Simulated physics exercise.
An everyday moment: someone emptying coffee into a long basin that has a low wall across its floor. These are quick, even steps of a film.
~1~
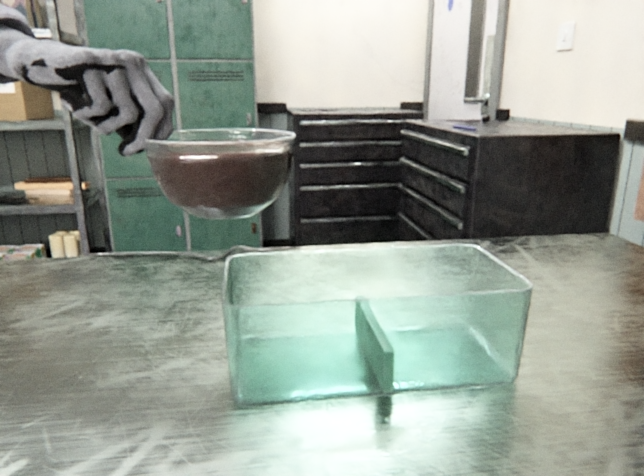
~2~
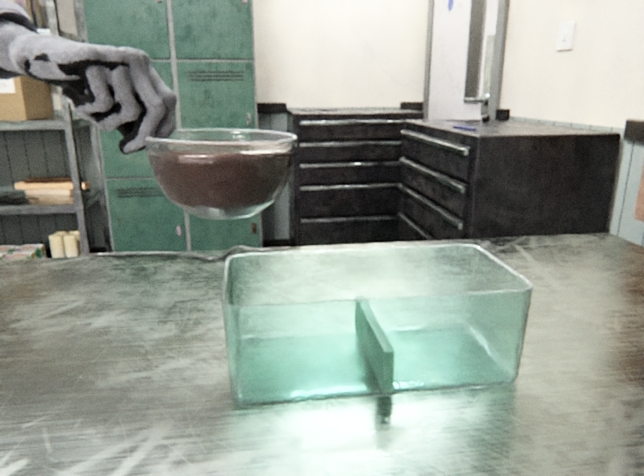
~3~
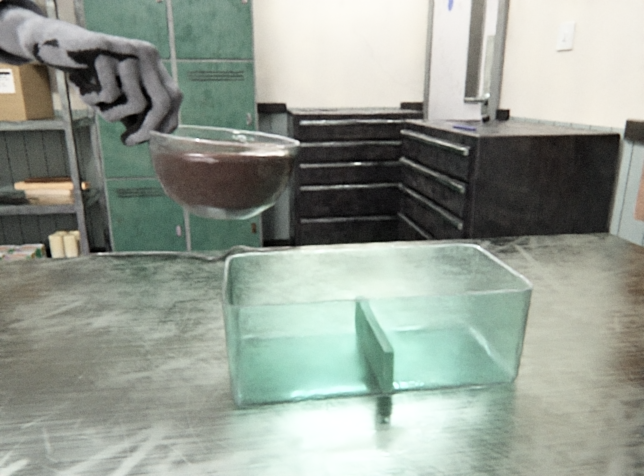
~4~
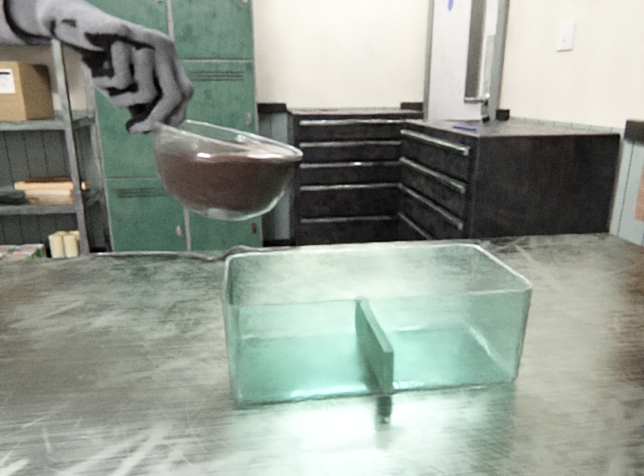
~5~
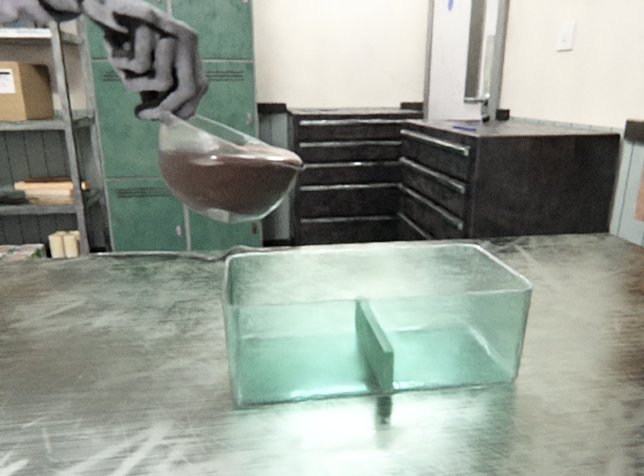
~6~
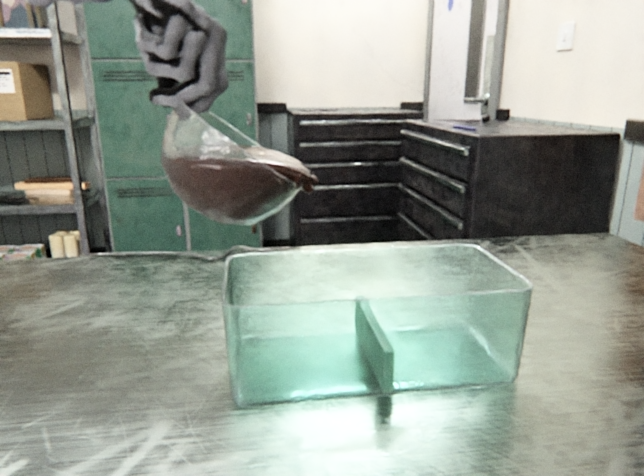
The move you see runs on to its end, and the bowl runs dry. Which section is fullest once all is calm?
The left section gets the most.
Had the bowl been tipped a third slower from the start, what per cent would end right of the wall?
Close to 15 per cent.
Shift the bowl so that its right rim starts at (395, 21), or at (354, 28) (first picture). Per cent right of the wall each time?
First some 80, then 70 per cent.
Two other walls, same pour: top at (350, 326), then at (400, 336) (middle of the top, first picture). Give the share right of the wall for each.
The first gives 35 %, the second 30 %.
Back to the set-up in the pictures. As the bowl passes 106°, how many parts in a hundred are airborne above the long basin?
About 25 per cent.
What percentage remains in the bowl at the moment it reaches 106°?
Close to 10 per cent.
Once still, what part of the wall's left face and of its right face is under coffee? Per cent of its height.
Left about 60, right about 10.
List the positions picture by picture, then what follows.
In the first frame, it leans 0°; its right rim is at (294, 136); the coffee meets the walls at (152, 149) and (291, 146); the long basin's rim runs from (226, 280) to (502, 265); the wall's top is at (373, 321).
In the second frame, it leans 2°; its right rim is at (295, 138); the coffee meets the walls at (153, 148) and (291, 146).
In the third frame, it leans 6°; its right rim is at (298, 145); the coffee meets the walls at (155, 145) and (294, 149).
In the fourth frame, it leans 14°; its right rim is at (300, 155); the coffee meets the walls at (159, 144) and (297, 153).
In the fifth frame, it leans 24°; its right rim is at (302, 168); the coffee meets the walls at (162, 146) and (293, 158); 2 per cent is over the edge.
In the sixth frame, it leans 36°; its right rim is at (301, 185); the coffee meets the walls at (166, 151) and (288, 167); 8 per cent is over the edge.
A moment on, the tilt is 106° and 10 per cent is still to pour, 63 is left of the wall and 4 right of it.
Next, the tilt is 119° and 0 per cent is still to pour, 86 is left of the wall and 6 right of it.
Then the tilt is 119° and 0 per cent is still to pour, 85 is left of the wall and 10 right of it.
Later the tilt is 119° and 0 per cent is still to pour, 85 is left of the wall and 10 right of it.
At rest 85 per cent lies left of the wall, 10 right of it and 5 outside.
